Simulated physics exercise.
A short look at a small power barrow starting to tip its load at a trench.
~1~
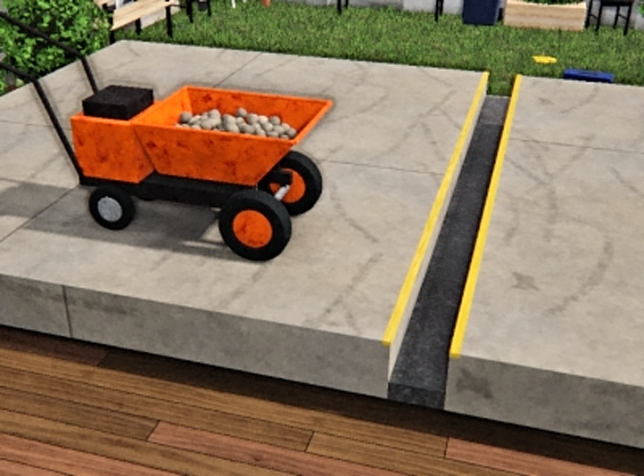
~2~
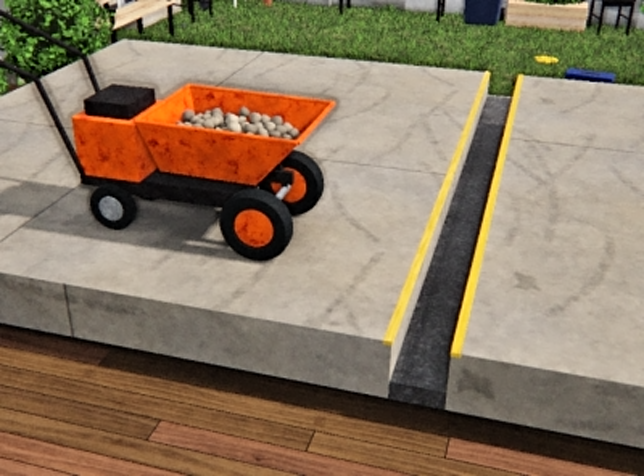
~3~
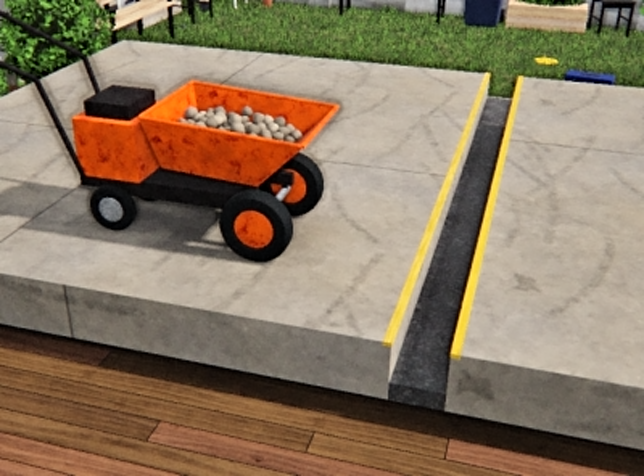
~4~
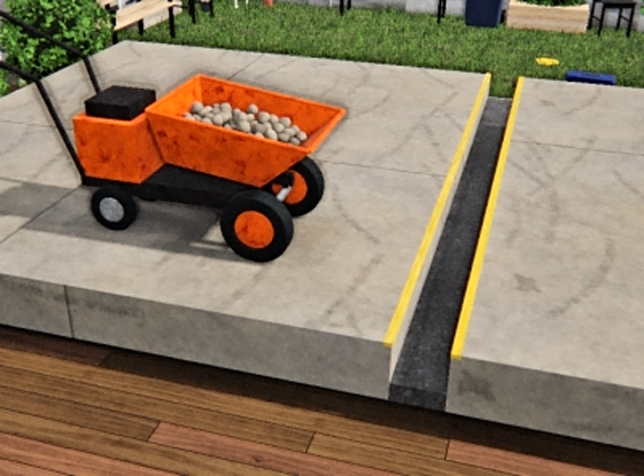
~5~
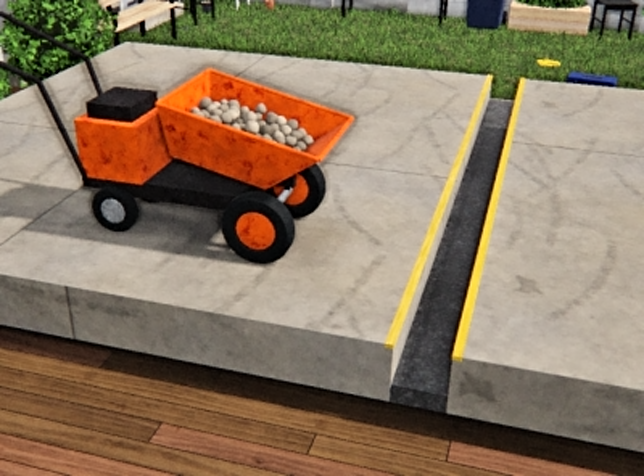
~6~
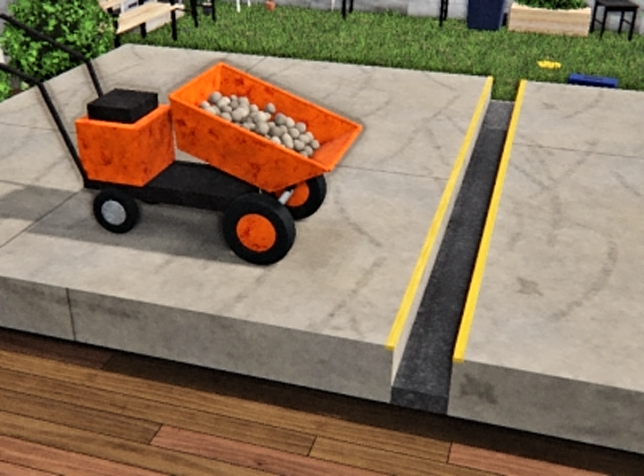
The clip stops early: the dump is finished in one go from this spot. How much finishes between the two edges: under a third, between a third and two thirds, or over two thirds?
The trench ends with between a third and two thirds of it.
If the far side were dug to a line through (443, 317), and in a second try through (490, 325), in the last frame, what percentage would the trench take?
Roughly 40 per cent, and 50 per cent.
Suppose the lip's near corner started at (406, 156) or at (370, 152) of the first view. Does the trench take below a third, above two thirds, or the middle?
At the first place less than a third, at the second more than two thirds.
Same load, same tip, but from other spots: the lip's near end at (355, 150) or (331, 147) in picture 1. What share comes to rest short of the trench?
Roughly 0 per cent, and 0 per cent.
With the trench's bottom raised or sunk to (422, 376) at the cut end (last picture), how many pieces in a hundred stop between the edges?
It comes to 50 per cent or so.
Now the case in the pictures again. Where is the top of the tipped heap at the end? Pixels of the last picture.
At about (399, 236).
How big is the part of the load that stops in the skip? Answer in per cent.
About 25 per cent.
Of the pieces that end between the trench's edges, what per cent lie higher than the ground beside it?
Roughly 0 in a hundred.
Soon, skip tipped steeply; all in the skip.
A while on, skip tipped right over; about half in the skip; about a third short of the trench; a small part in or heaped over the trench.
Towards the end, skip tipped right over; about a quarter in the skip; about a quarter short of the trench; about half in or heaped over the trench; a stray few beyond it.
Finally, skip tipped right over; about a quarter in the skip; about a quarter short of the trench; about half in or heaped over the trench; a stray few beyond it.
